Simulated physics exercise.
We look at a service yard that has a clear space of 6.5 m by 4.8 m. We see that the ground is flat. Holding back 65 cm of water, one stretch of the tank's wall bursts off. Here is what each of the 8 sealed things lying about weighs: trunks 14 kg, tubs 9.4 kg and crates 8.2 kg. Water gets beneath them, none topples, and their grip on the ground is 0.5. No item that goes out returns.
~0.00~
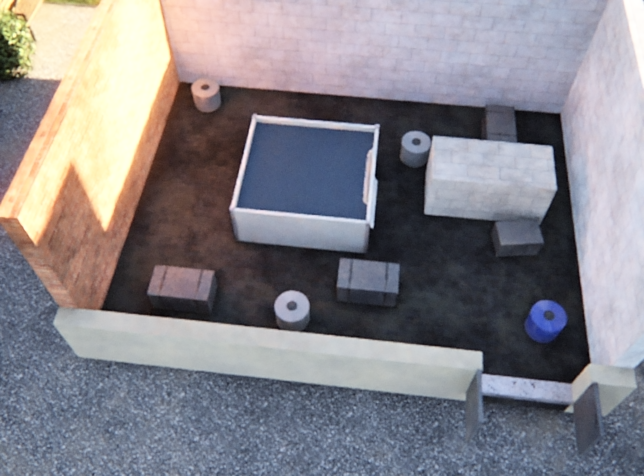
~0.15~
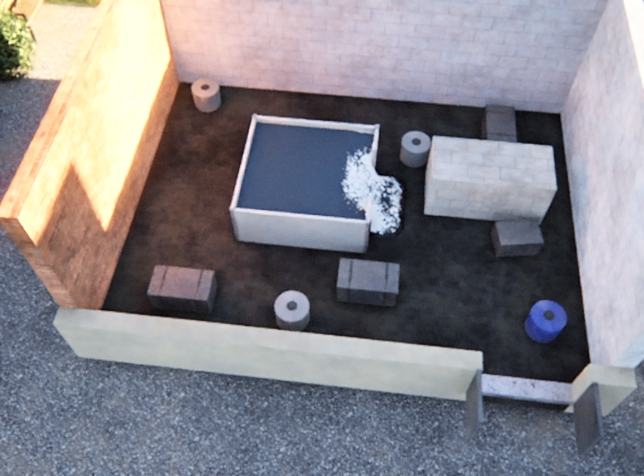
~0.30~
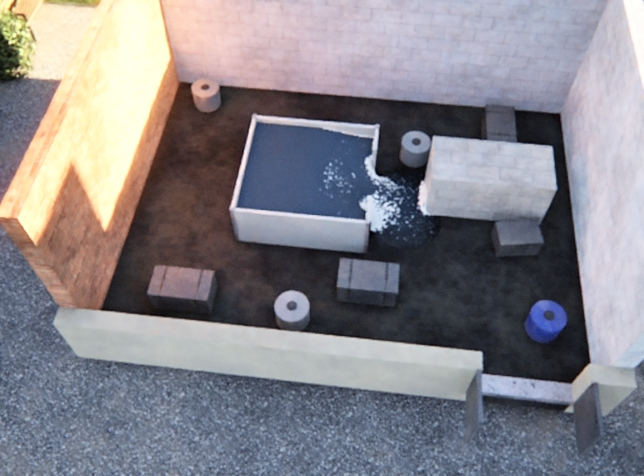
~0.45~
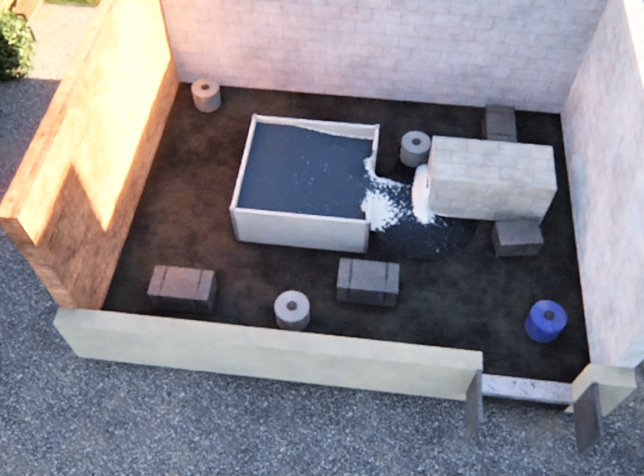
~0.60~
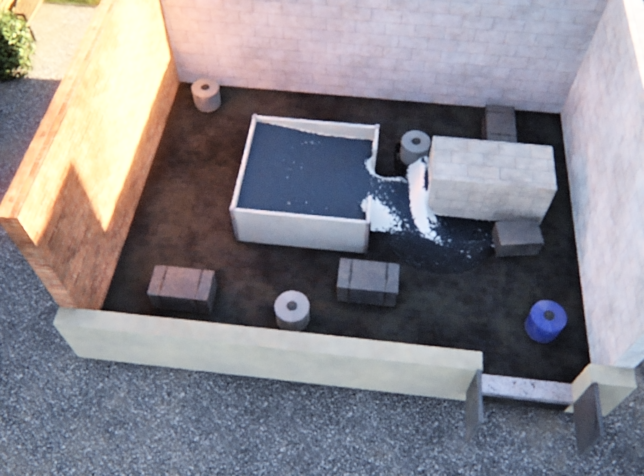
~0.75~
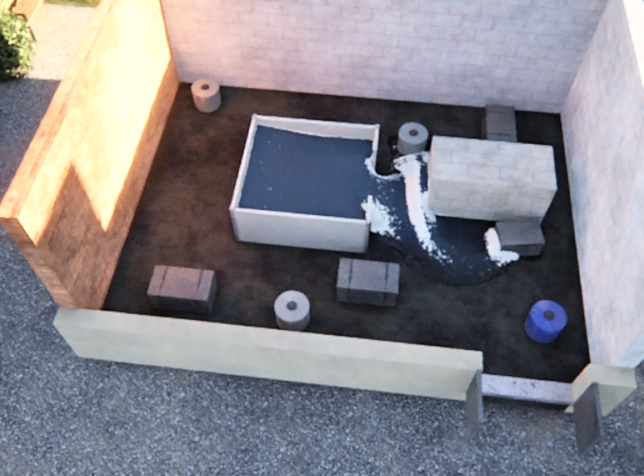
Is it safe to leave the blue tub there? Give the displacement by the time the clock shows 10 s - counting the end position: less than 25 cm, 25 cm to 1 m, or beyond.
As for the blue tub, it winds up far off.
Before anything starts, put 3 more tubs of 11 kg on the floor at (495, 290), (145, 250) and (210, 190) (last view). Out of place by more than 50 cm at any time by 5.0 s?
Going one by one: Too far, not far enough, not far enough.
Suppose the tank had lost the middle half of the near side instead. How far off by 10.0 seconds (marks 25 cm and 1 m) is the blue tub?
So the blue tub winds up far off.
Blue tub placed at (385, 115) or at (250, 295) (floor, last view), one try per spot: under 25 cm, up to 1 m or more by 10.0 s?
Well, it gets swept off on the first try and scarcely moves on the second.
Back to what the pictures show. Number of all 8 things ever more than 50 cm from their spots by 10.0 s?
Answer: 5.
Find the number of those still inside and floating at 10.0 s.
At that instant the tally stands at 3.
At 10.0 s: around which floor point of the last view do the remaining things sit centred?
Centre of the remaining things: Roughly (320, 216).
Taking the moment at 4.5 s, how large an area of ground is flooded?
Roughly 24 m2.
After 2.0 s the blue tub is near (581, 354), 0.6 m from its start, afloat; 0 of 8 are out; 3 afloat.
After 4.5 s the blue tub has gone out; 1 of 8 are out; 3 afloat.
After 7.0 s the blue tub has gone out; 1 of 8 are out; 2 afloat.
After 10.0 s the blue tub has gone out; 1 of 8 are out; 3 afloat.
